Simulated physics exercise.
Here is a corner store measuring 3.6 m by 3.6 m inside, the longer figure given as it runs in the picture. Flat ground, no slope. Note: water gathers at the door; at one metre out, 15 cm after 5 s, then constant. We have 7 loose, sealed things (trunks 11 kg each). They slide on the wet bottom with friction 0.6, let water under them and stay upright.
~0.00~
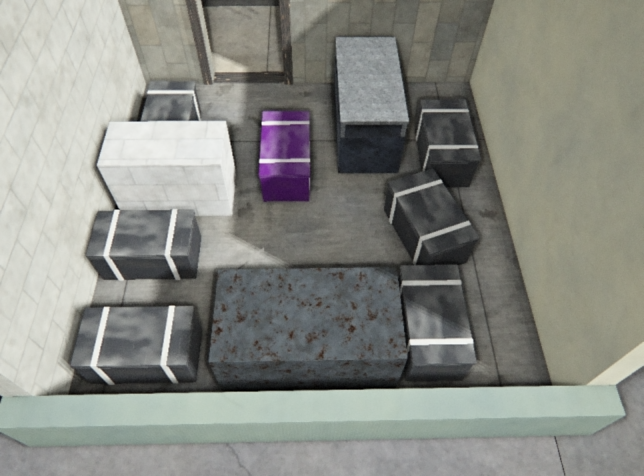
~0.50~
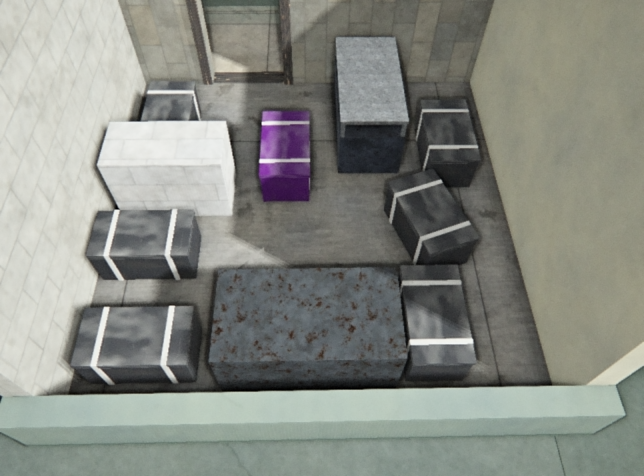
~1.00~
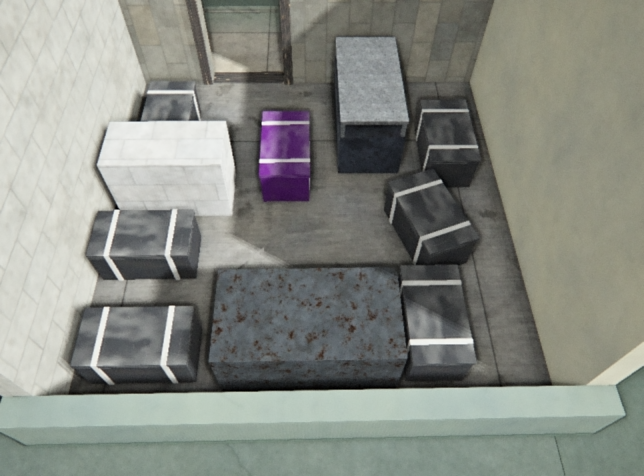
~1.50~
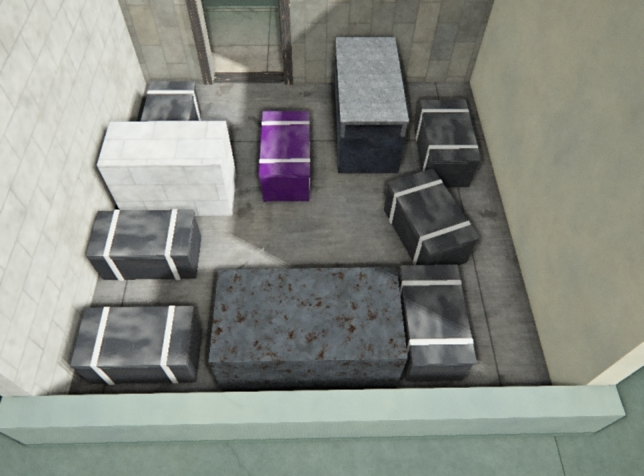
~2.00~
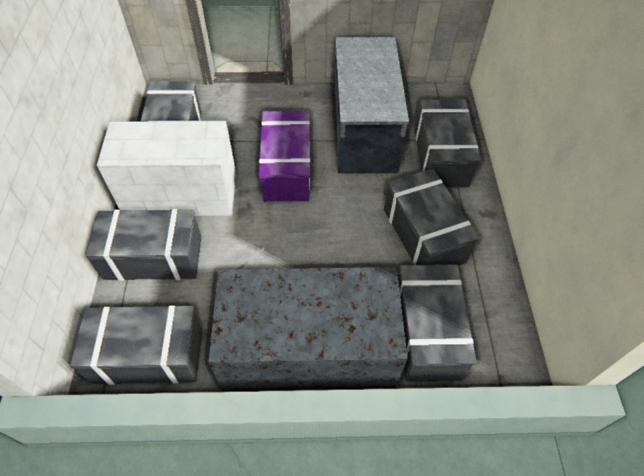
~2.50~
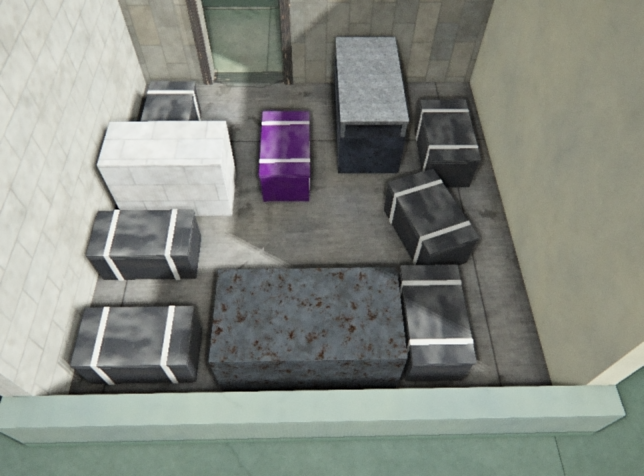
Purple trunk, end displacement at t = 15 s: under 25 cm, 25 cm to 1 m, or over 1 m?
Over 1 m.
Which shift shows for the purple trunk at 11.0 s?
About 150 cm by then.
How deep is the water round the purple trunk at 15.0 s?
Roughly 6 cm deep.
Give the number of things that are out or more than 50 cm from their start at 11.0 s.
Count: 2.
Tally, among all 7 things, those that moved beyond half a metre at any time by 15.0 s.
That comes to 4.
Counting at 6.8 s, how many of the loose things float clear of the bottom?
Count: 1.
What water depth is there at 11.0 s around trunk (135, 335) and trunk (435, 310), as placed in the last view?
Depths: Near 5 cm, then near 3 cm.
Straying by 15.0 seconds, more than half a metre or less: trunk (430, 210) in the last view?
That one is greater.
After 3.5 s the purple trunk is near (285, 141), 0.0 m from its start, aground; 0 afloat.
After 6.8 s the purple trunk is near (307, 175), 0.5 m from its start, aground; 1 afloat.
After 11.0 s the purple trunk is near (447, 208), 1.6 m from its start, afloat; 5 afloat.
After 15.0 s the purple trunk is near (434, 171), 1.4 m from its start, afloat; 7 afloat.
